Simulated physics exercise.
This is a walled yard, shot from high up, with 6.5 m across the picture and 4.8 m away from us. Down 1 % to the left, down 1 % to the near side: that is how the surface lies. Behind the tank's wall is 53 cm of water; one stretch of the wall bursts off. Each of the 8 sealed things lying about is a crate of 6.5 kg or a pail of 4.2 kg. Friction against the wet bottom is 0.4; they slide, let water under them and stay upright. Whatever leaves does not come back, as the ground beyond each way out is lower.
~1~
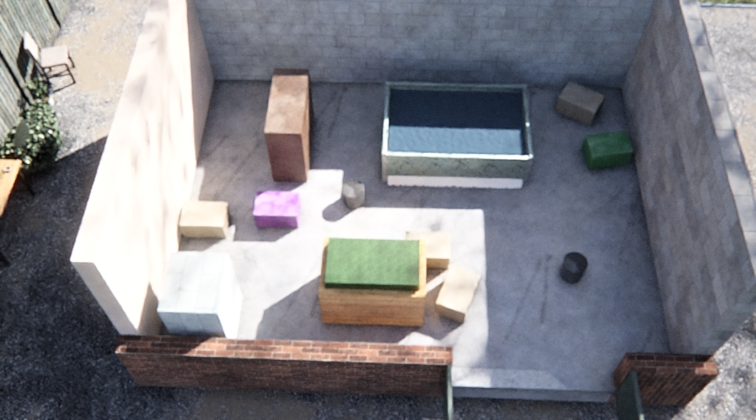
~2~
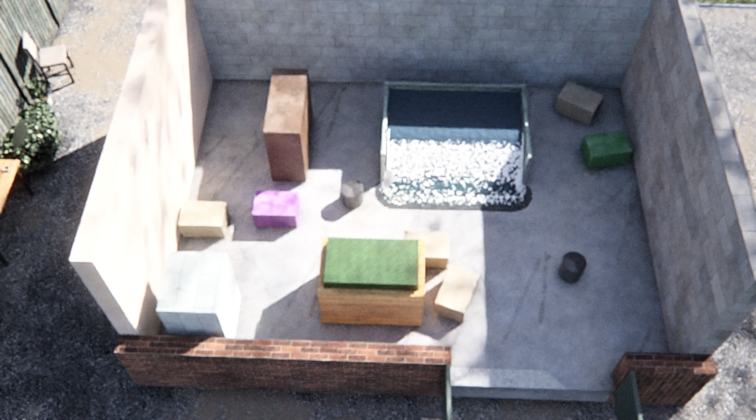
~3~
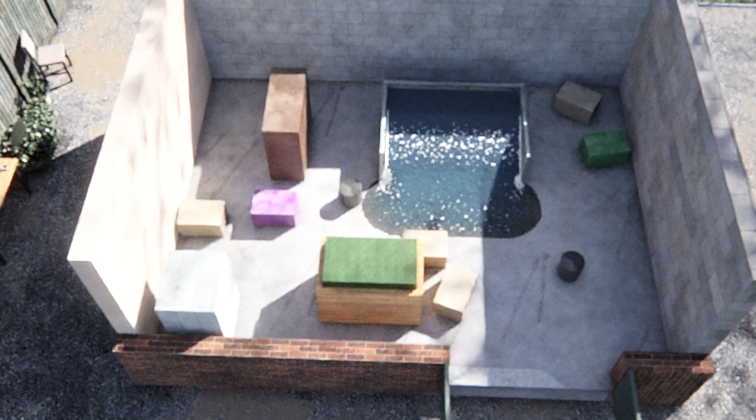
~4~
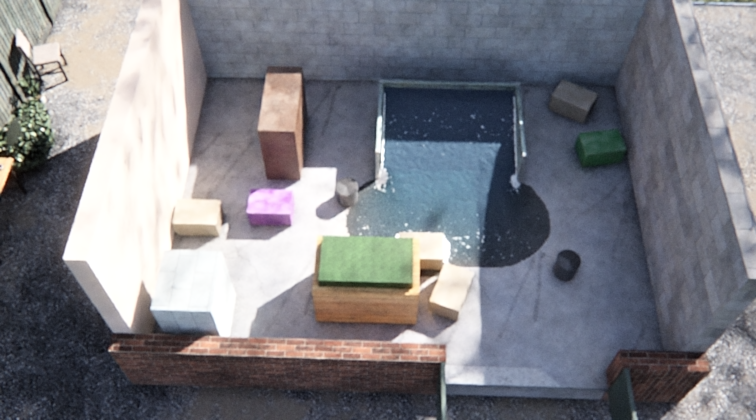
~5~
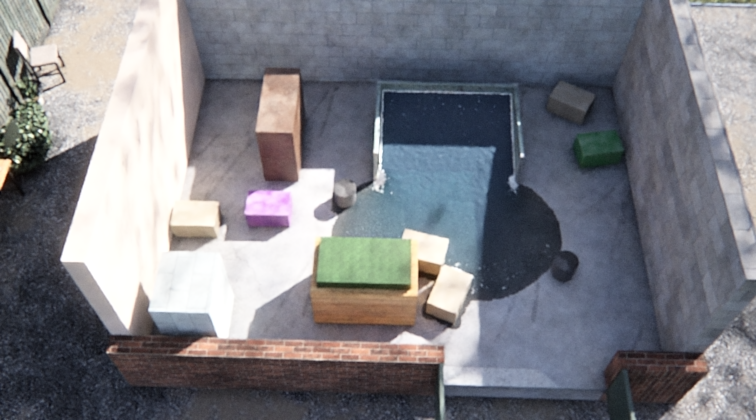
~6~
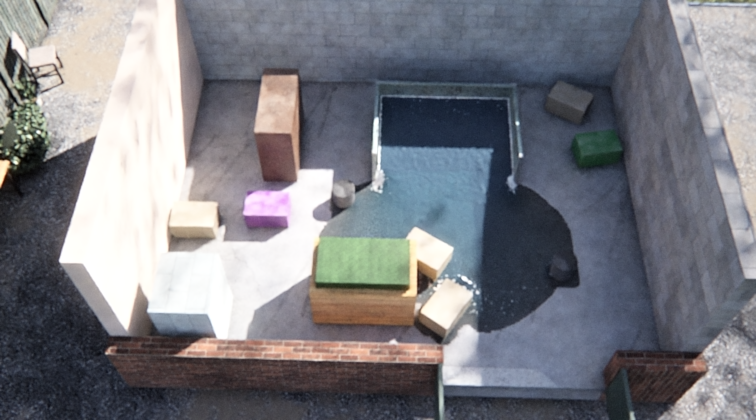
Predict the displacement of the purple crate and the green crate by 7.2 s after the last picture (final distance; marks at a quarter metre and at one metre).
As for distance, the purple crate ends up well away and the green crate moves only negligibly.
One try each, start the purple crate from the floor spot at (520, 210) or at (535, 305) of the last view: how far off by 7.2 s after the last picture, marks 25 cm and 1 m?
In turn: It gets carried off; it travels far.
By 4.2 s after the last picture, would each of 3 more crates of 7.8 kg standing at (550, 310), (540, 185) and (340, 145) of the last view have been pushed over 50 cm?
So that's beyond the threshold, within the threshold and within the threshold, in that sequence.
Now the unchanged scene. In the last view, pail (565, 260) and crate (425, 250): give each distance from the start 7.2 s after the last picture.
In turn: 60 cm, gone out.
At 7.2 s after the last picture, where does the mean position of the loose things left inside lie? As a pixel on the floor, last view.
Somewhere near (428, 160).
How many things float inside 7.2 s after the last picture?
Count at that moment: 2.
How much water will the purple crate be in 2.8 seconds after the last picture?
Depth approx. 4 cm.
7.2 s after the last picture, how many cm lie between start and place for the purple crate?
I'd estimate some 250 centimetres.
Then, 0.9 s after the last picture the purple crate is near (267, 203), 0.0 m from its start, aground; the green crate is near (599, 142), 0.0 m from its start, aground; 0 of 8 are out; 2 afloat.
Then, 2.8 s after the last picture the purple crate is near (224, 171), 0.9 m from its start, aground; the green crate is near (599, 142), 0.0 m from its start, aground; 2 of 8 are out; 2 afloat.
Then, 4.8 s after the last picture the purple crate is near (240, 116), 1.7 m from its start, aground; the green crate is near (599, 142), 0.0 m from its start, aground; 2 of 8 are out; 1 afloat.
Then, 7.2 s after the last picture the purple crate is near (271, 82), 2.3 m from its start, afloat; the green crate is near (599, 142), 0.0 m from its start, aground; 2 of 8 are out; 2 afloat.
